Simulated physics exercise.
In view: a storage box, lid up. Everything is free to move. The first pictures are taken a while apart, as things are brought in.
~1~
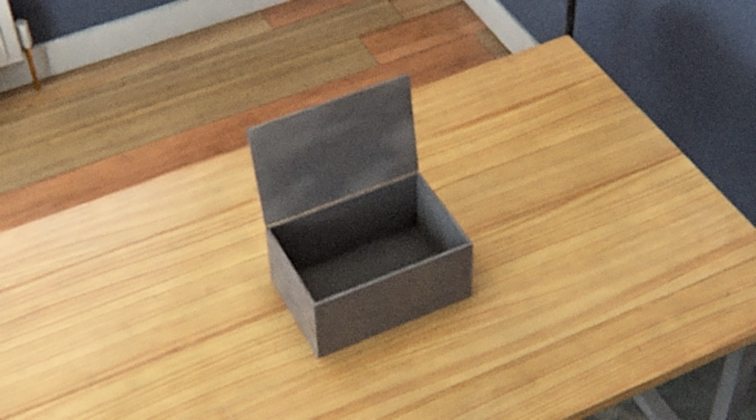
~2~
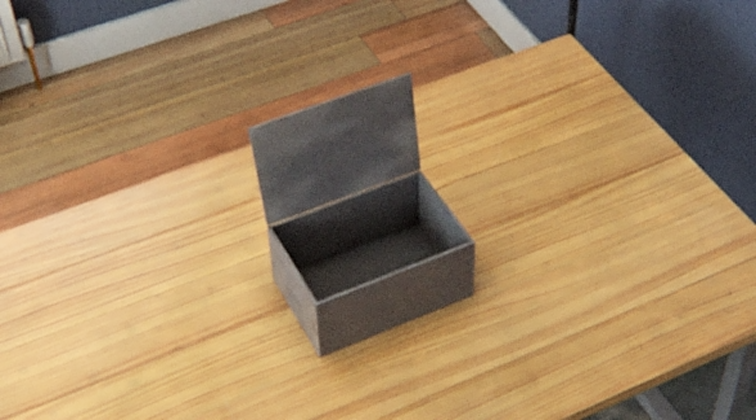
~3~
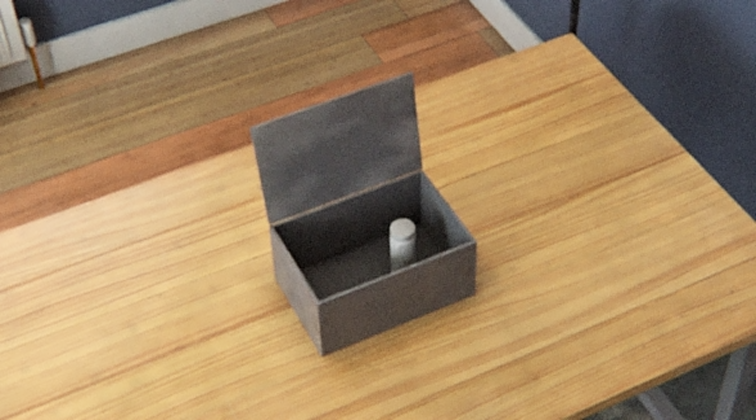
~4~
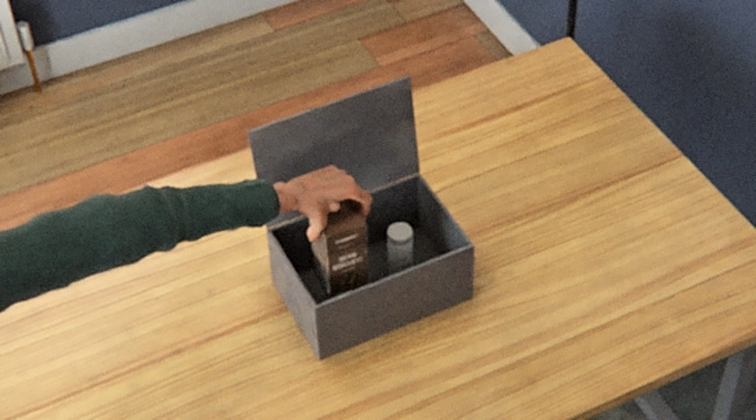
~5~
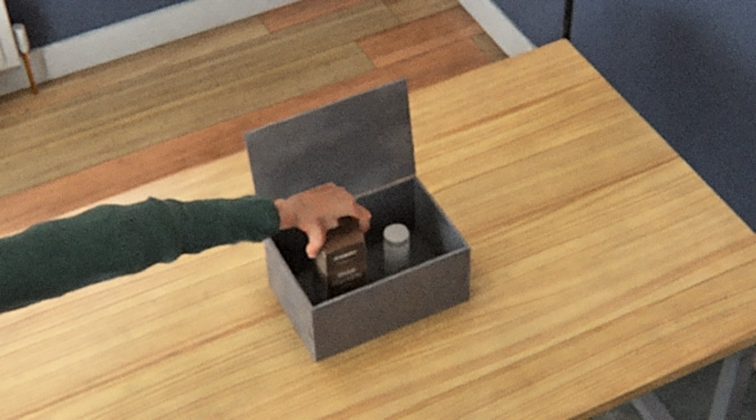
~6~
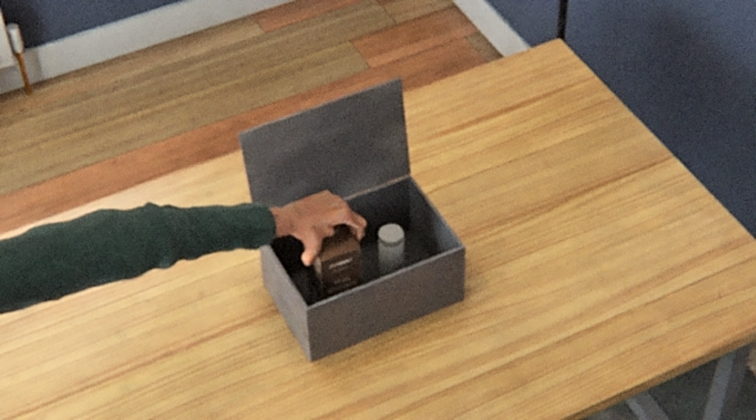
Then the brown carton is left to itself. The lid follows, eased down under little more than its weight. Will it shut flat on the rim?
Outcome: The lid will not close.
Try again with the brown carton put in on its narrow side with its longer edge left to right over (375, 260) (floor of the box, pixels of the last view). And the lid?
Then it shuts flat.
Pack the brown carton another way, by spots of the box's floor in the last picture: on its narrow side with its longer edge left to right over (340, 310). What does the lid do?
Then it sits on the rim.
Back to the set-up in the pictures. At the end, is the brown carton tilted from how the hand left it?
It stays as placed.
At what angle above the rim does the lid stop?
About 25°.
Then, 1.10 s on from there, lid starting down.
Then, 1.40 s on from there, lid 72° above the rim.
Then, 1.70 s on from there, lid 53° above the rim.
Then, 2.00 s on from there, lid 30° above the rim.
In the end, lid 27° above the rim; both unmoved. At the end, from the last picture's camera, brown carton near (334, 272).
